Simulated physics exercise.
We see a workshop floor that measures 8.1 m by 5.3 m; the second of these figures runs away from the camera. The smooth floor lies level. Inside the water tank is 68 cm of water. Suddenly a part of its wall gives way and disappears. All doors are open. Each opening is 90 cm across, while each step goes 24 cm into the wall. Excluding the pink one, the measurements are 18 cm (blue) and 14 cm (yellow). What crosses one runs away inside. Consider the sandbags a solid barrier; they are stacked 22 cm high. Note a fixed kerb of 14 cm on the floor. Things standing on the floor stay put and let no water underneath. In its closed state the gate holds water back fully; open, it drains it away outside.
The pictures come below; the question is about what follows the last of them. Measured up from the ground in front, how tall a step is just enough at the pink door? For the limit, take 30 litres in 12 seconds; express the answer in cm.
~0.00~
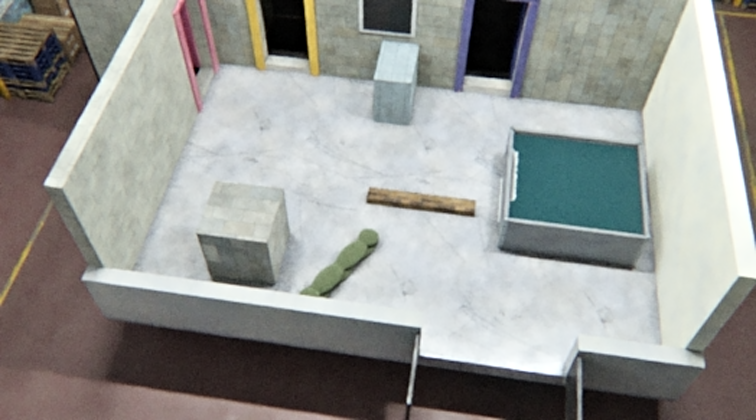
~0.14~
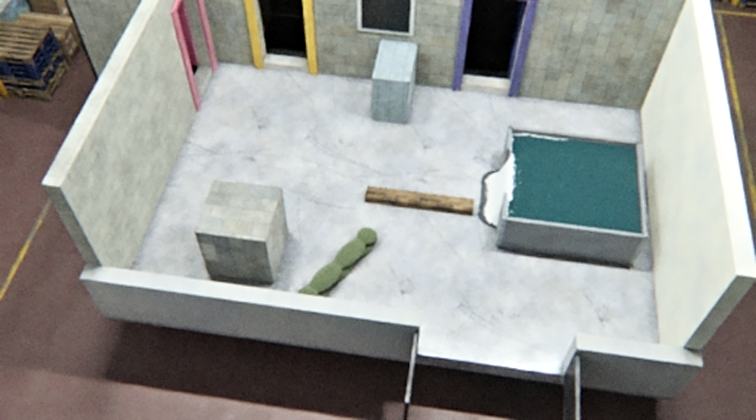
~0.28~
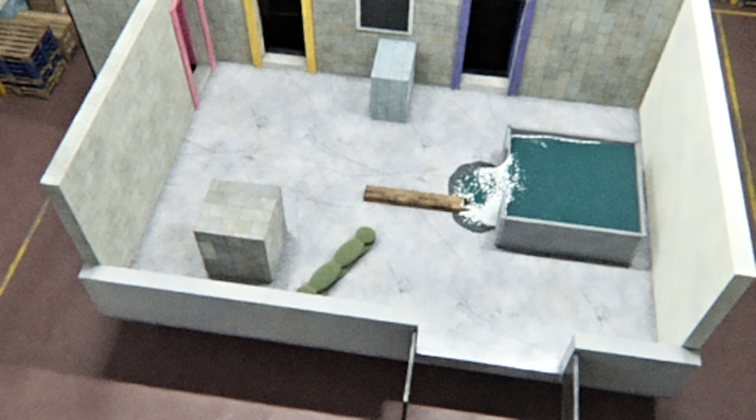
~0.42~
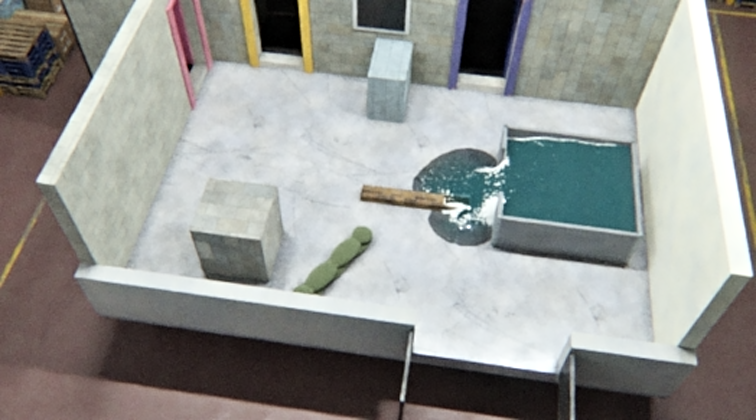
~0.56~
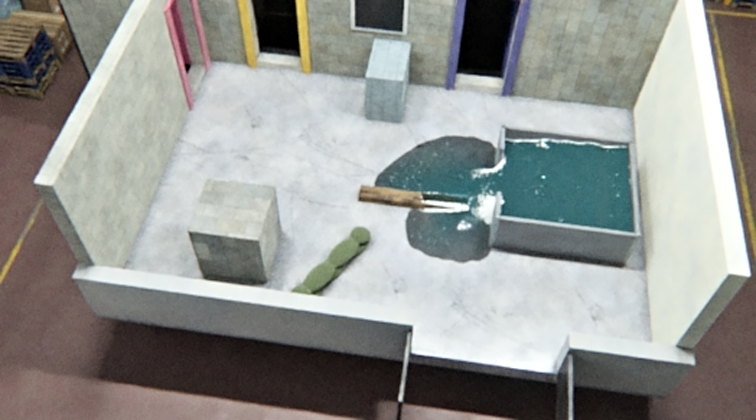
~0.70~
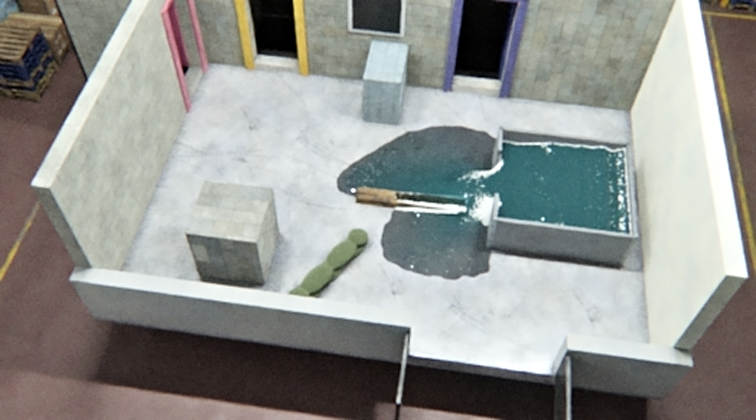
It needs to be about 17 cm tall.
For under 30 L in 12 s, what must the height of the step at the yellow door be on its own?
Roughly 8.5 cm at the yellow door.
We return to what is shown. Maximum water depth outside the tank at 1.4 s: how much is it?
Up to some 41 centimetres, I'd say.
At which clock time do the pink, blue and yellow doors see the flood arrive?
Times: Pink = 2.2 s, blue = 2.2 s, yellow = 2.0 s.
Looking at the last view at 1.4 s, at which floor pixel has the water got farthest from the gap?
Somewhere near the pixel (225, 146).
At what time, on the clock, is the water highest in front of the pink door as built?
The level tops out around 3.0 s.
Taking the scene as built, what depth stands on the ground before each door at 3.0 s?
Pink door 25 cm, blue door 4 cm, yellow door 9 cm.
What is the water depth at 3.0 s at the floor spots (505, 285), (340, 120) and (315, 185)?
That's 0, 7 and 3 cm, in the order given.
After 1.4 s water covers 35 % of the floor, deepest (41 cm) near (466, 209); it has not reached the pink door.
After 3.0 s water covers 65 % of the floor, deepest (30 cm) near (207, 65); 25 cm at the pink door, 10 litres in over its 16 cm step.
After 12.0 s water covers 95 % of the floor, deepest (12 cm) near (273, 320); 7 cm at the pink door, 41 litres in over its 16 cm step.
At the pink door as built, the water arrived by 2.2 s and peaked near 25 cm at 3.0 s.
Run again over the same 12 s with other heights there, 60 litres in over 14 cm, 9 litres over 21.5 cm. The limit of 30 litres is kept from about 17 cm up.
